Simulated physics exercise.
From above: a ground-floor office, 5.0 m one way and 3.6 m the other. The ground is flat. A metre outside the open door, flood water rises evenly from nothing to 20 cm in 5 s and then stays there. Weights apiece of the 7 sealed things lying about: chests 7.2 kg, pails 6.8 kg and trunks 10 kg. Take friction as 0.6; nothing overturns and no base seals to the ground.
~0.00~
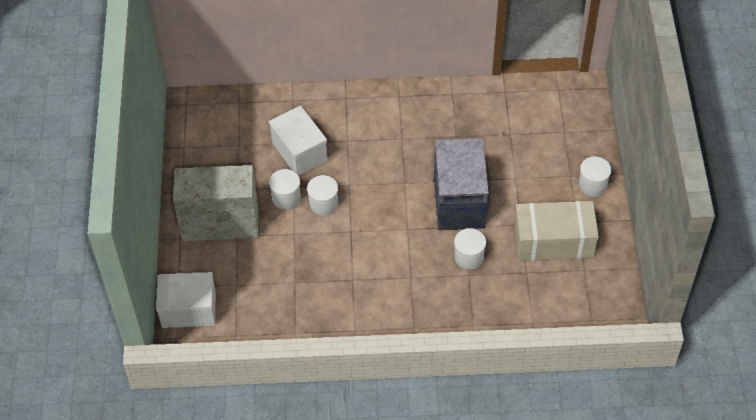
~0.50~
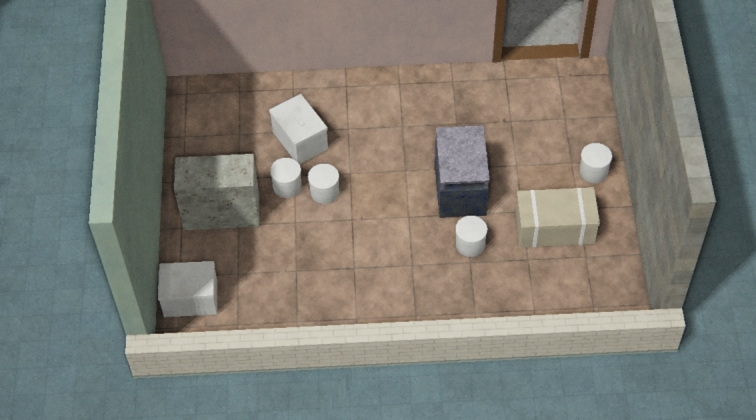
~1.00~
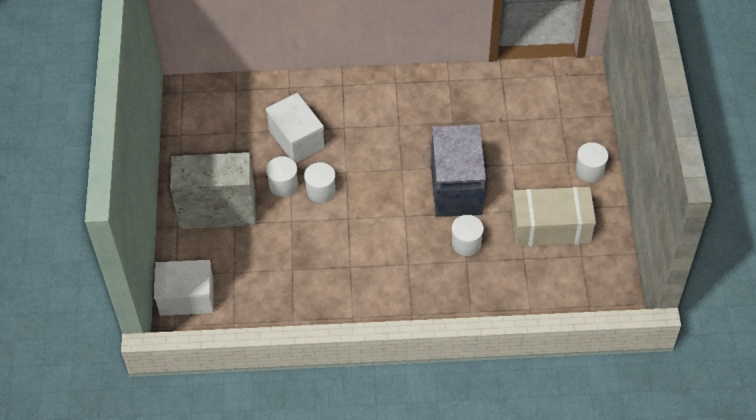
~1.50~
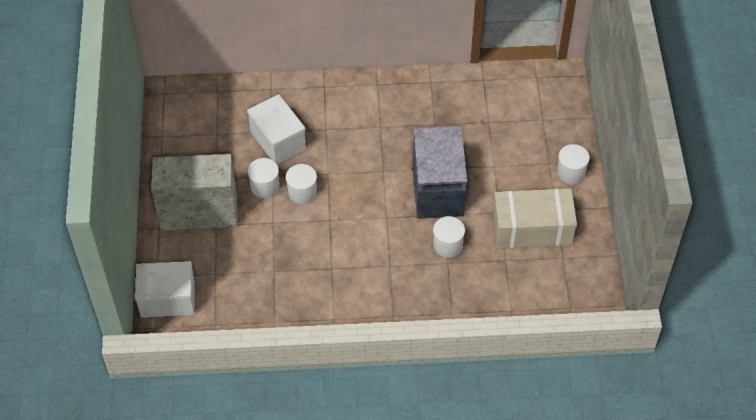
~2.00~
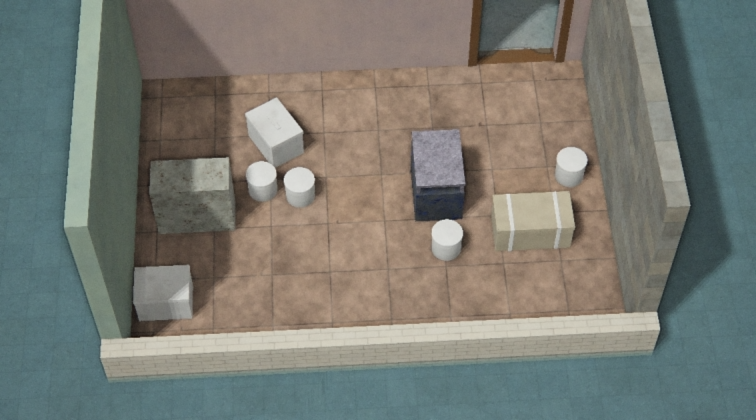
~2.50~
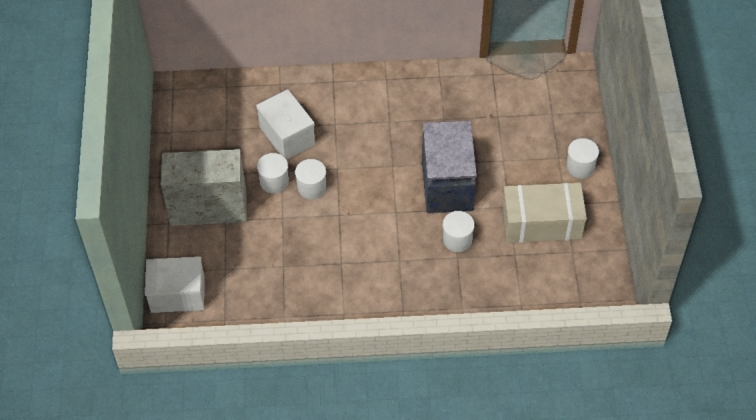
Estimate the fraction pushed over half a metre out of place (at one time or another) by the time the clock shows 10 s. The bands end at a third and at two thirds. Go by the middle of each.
That comes to less than a third.
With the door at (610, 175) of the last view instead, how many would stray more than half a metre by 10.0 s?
In that case 2 of them.
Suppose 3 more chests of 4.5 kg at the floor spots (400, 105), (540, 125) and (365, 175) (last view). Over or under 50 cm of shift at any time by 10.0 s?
In that order: Under, past it, under.
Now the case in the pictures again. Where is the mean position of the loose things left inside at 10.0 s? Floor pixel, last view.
At about (357, 229).
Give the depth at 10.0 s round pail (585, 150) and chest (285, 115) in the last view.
Roughly 9 and 2 cm.
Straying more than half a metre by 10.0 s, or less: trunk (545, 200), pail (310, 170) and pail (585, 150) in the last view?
In turn: Past it, less, more.
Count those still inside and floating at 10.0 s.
I count 2.
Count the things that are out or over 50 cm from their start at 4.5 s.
By then 0.
After 3.5 s 0 of 7 are over 50 cm from their spots; 0 afloat.
After 4.5 s 0 of 7 are over 50 cm from their spots; 0 afloat.
After 7.0 s 2 of 7 are over 50 cm from their spots; 1 afloat.
After 10.0 s 2 of 7 are over 50 cm from their spots, and 2 have been at some point; 2 afloat.
